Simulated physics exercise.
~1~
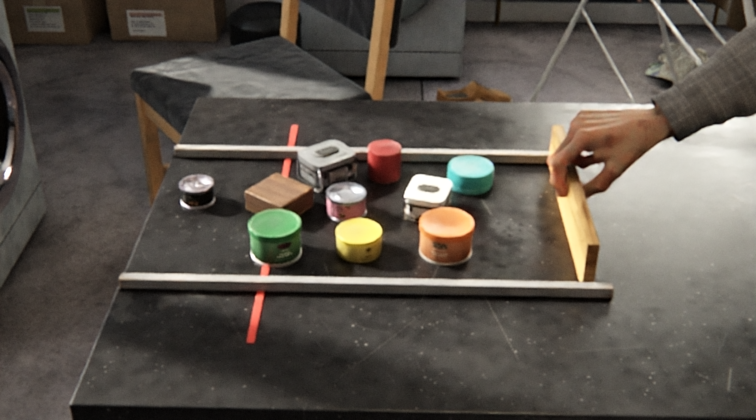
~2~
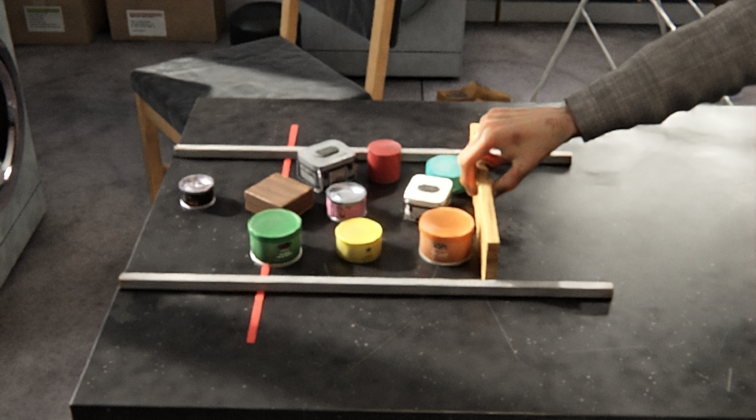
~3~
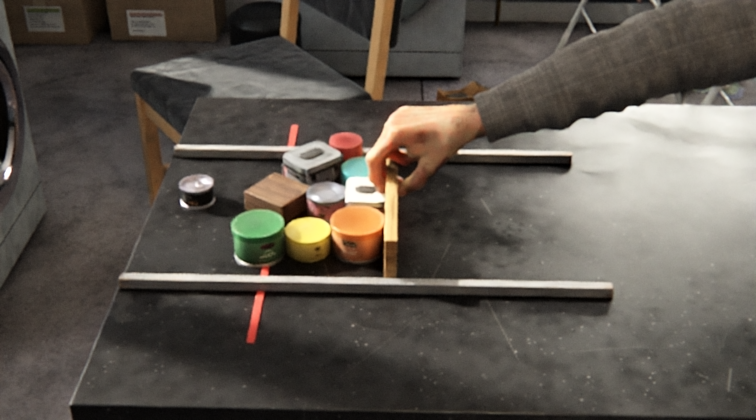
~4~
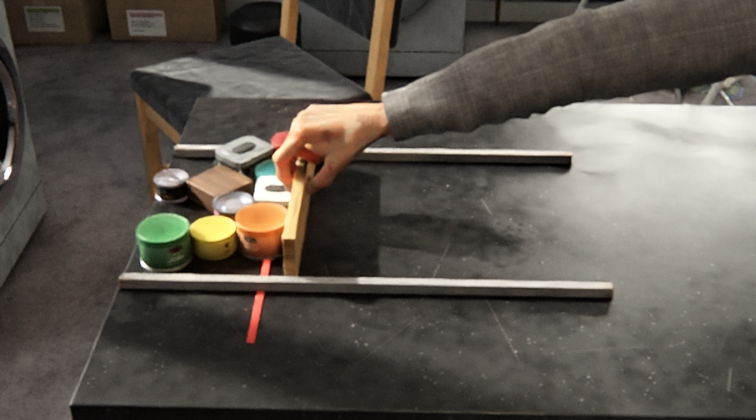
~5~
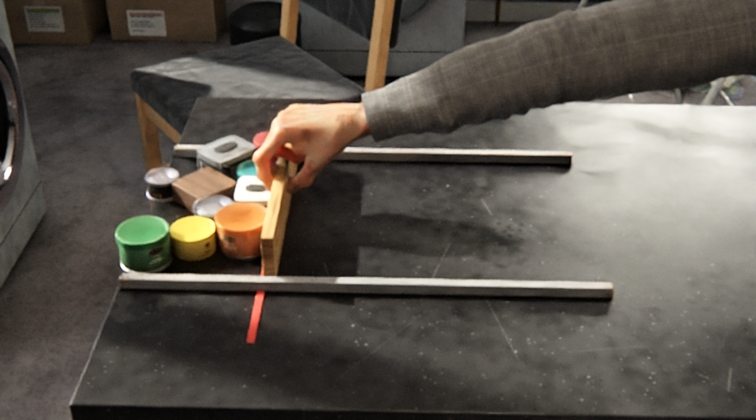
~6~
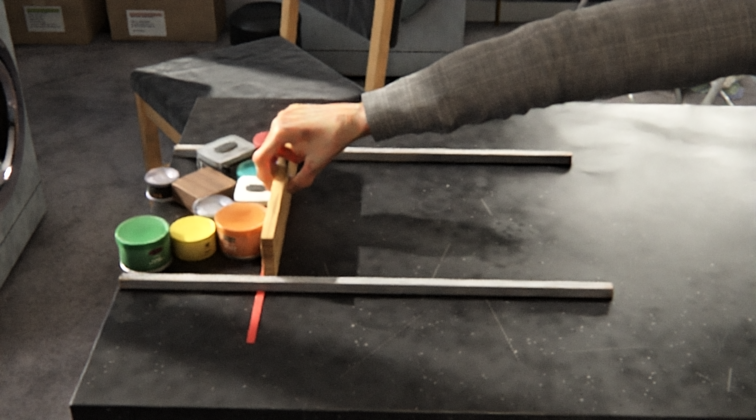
A hand slides an upright board left, bunching tubs and tins at the table's edge.
